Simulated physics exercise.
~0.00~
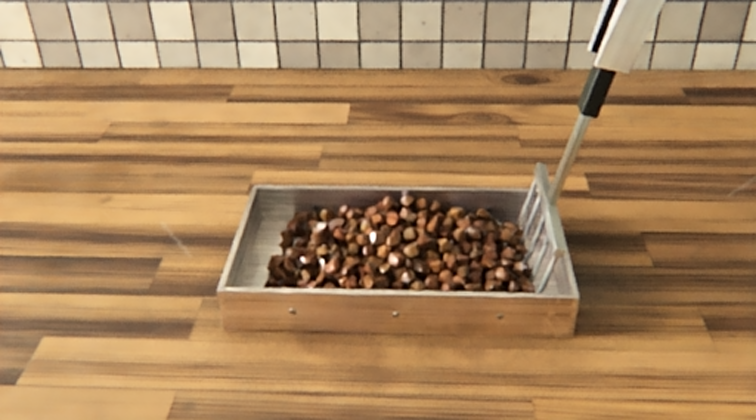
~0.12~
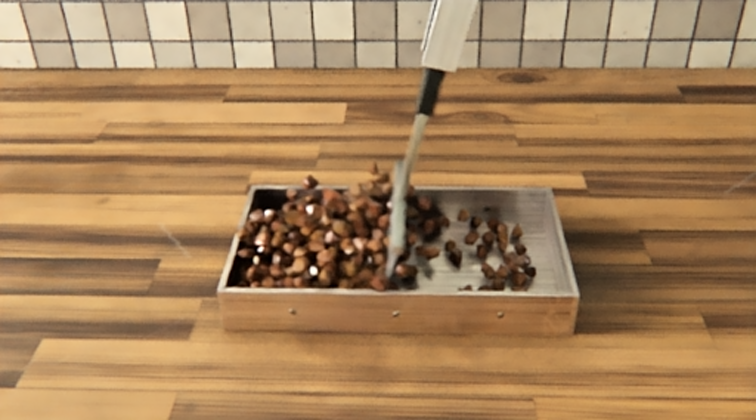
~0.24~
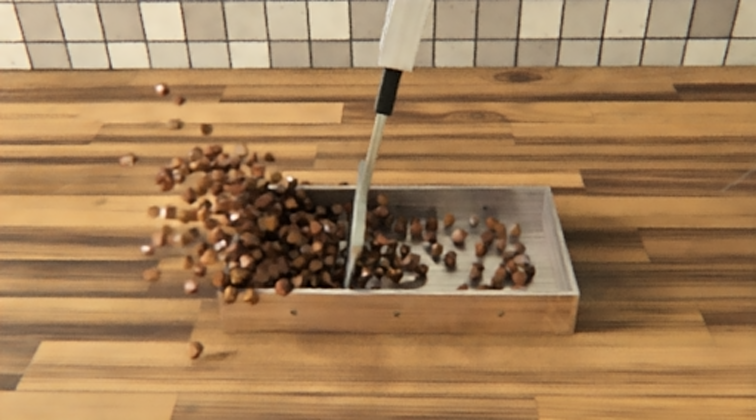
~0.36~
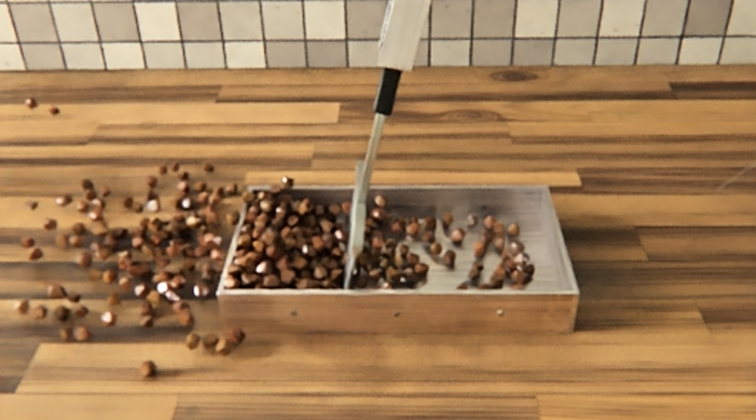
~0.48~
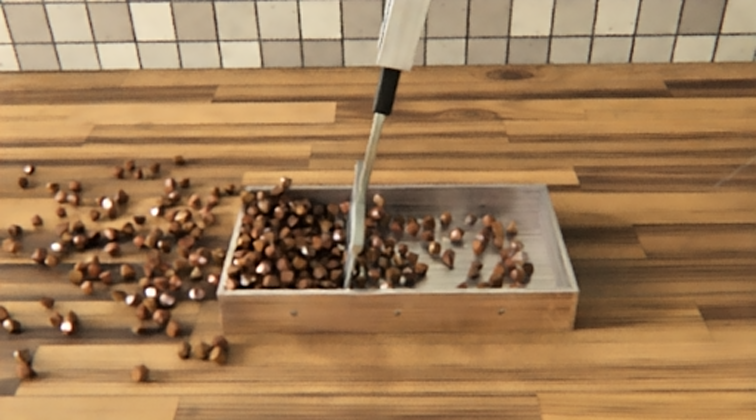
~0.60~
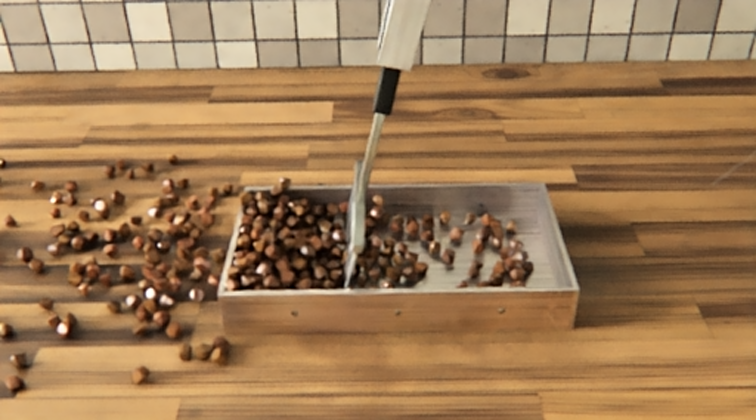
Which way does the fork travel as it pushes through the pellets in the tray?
The fork travels to the left, from near the right end of the tray to a spot left of its middle, where it stops.
